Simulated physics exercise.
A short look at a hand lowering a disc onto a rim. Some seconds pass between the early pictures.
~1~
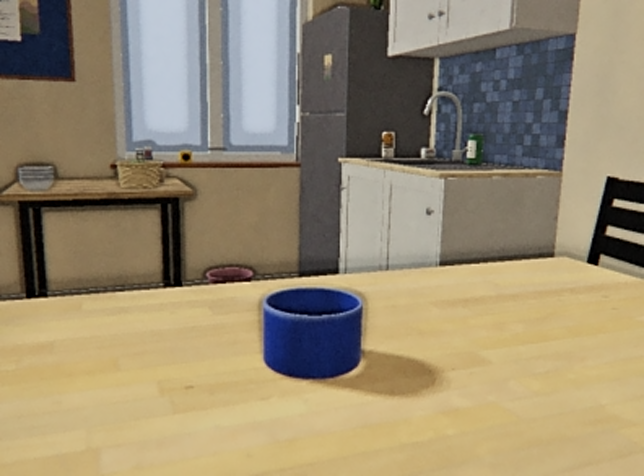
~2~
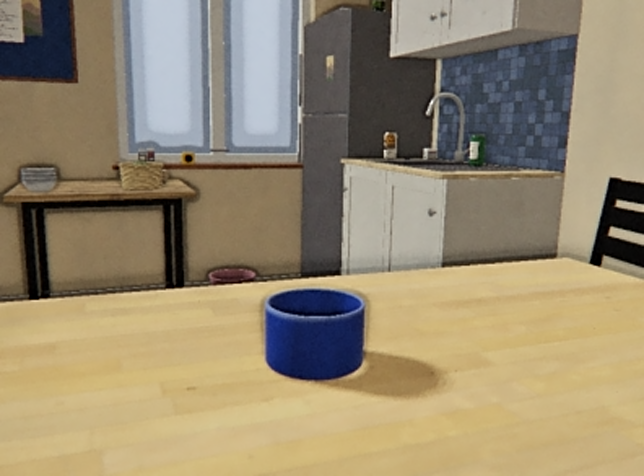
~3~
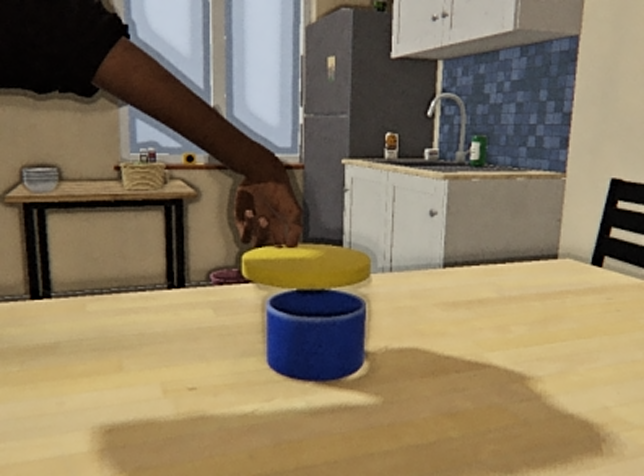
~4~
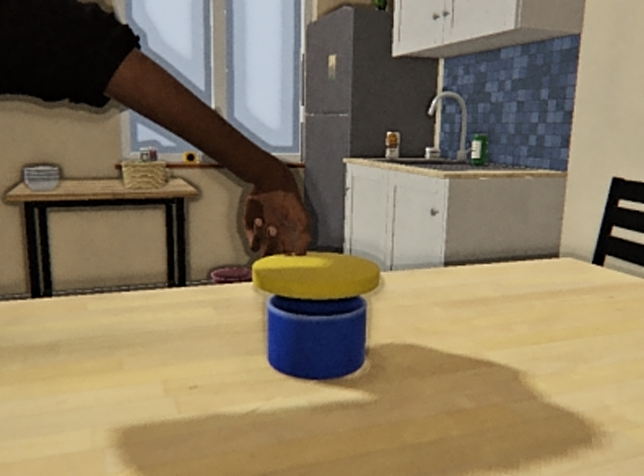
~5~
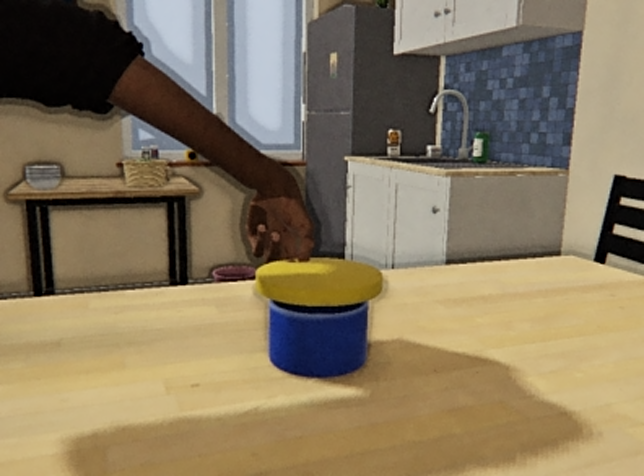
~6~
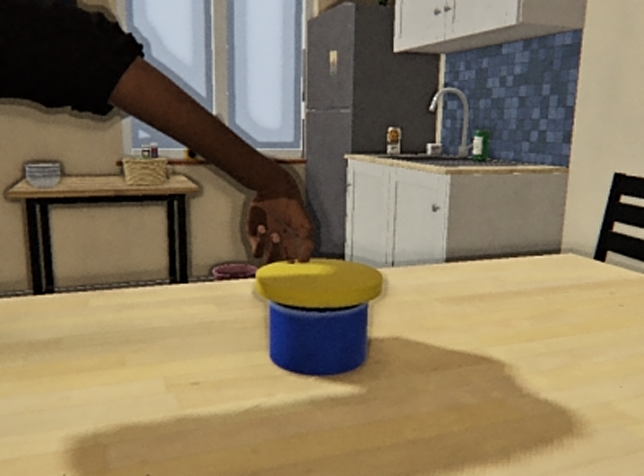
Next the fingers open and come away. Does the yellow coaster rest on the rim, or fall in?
The yellow coaster rests on the rim.
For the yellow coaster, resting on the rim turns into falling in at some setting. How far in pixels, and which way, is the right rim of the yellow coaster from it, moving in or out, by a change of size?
About 16 pixels left.
Then, 0.10 s after the last picture, yellow coaster moving near (319, 290).
Then, 0.22 s after the last picture, yellow coaster sitting on the rim near (319, 290).
At rest, the yellow coaster covers the opening, near (319, 290).
